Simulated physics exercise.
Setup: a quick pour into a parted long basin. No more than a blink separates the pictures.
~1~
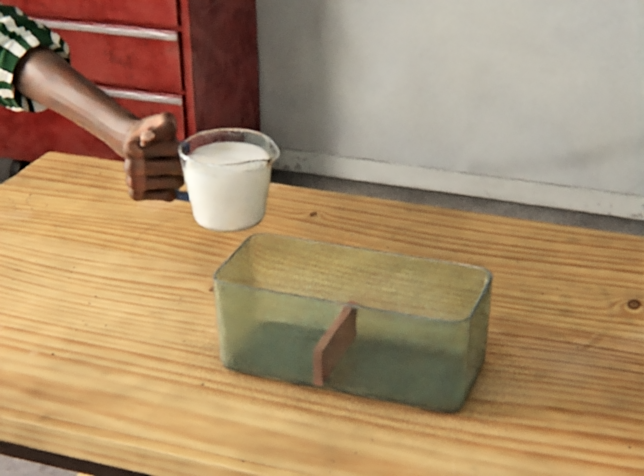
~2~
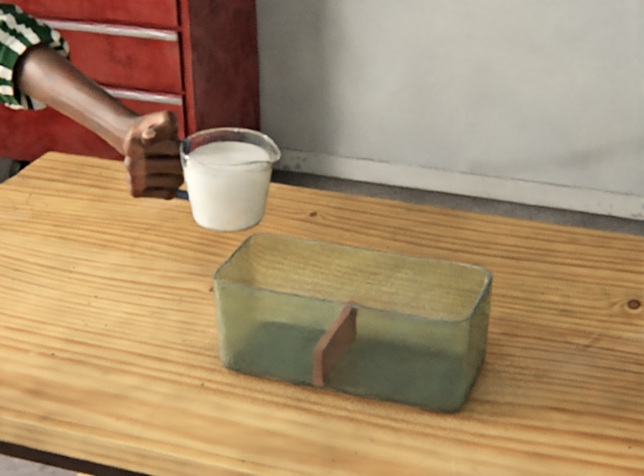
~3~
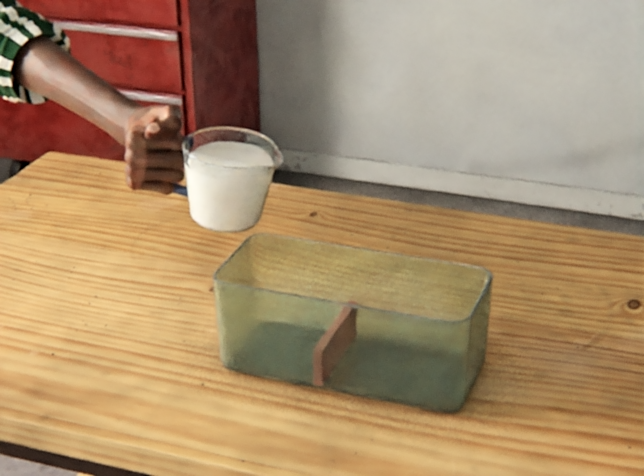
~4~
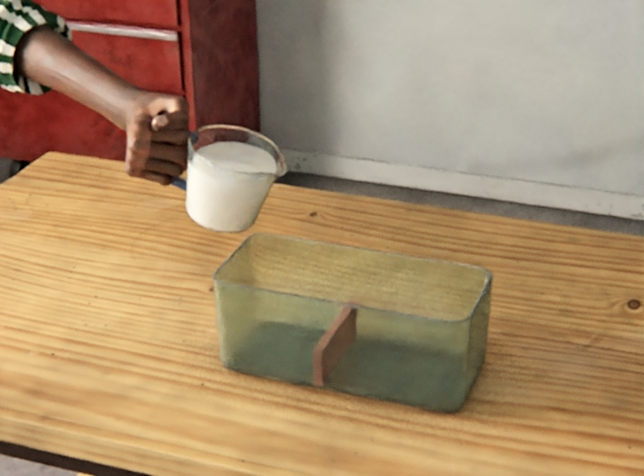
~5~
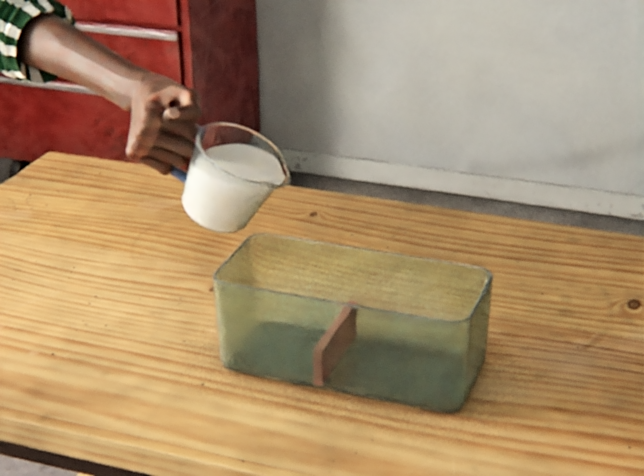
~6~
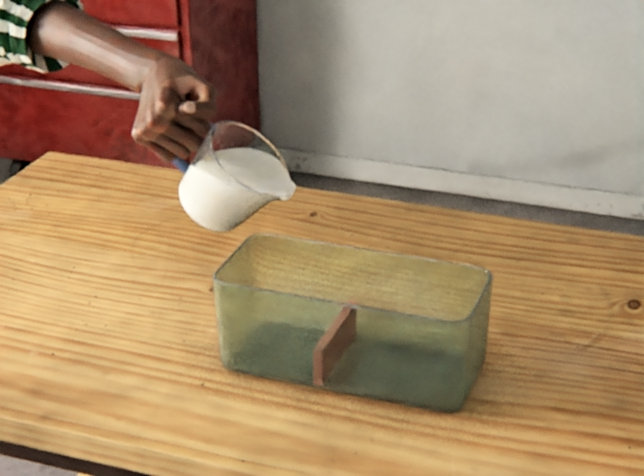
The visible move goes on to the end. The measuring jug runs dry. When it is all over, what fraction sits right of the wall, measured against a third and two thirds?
The share right of the wall fails to reach one third.
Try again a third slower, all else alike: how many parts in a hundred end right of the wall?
Something like 15 percent.
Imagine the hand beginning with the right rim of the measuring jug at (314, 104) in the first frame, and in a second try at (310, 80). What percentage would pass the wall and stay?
80 and 80 per cent.
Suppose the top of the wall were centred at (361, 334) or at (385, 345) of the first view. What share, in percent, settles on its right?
About 10 % and 15 %.
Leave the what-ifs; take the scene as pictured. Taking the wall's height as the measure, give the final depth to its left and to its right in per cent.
Left side: Approx. 60 %; right side: Approx. 10 %.
A moment on, the measuring jug is tipped right over and 26 per cent is still to pour, 49 is left of the wall and 6 right of it.
Next, the measuring jug is tipped right over and 1 per cent is still to pour, 87 is left of the wall and 8 right of it.
Then the measuring jug is tipped right over and 0 per cent is still to pour, 87 is left of the wall and 11 right of it.
Later the measuring jug is tipped right over and 0 per cent is still to pour, 87 is left of the wall and 12 right of it.
In the end 87 per cent lies left of the wall, 12 right of it and 1 outside.
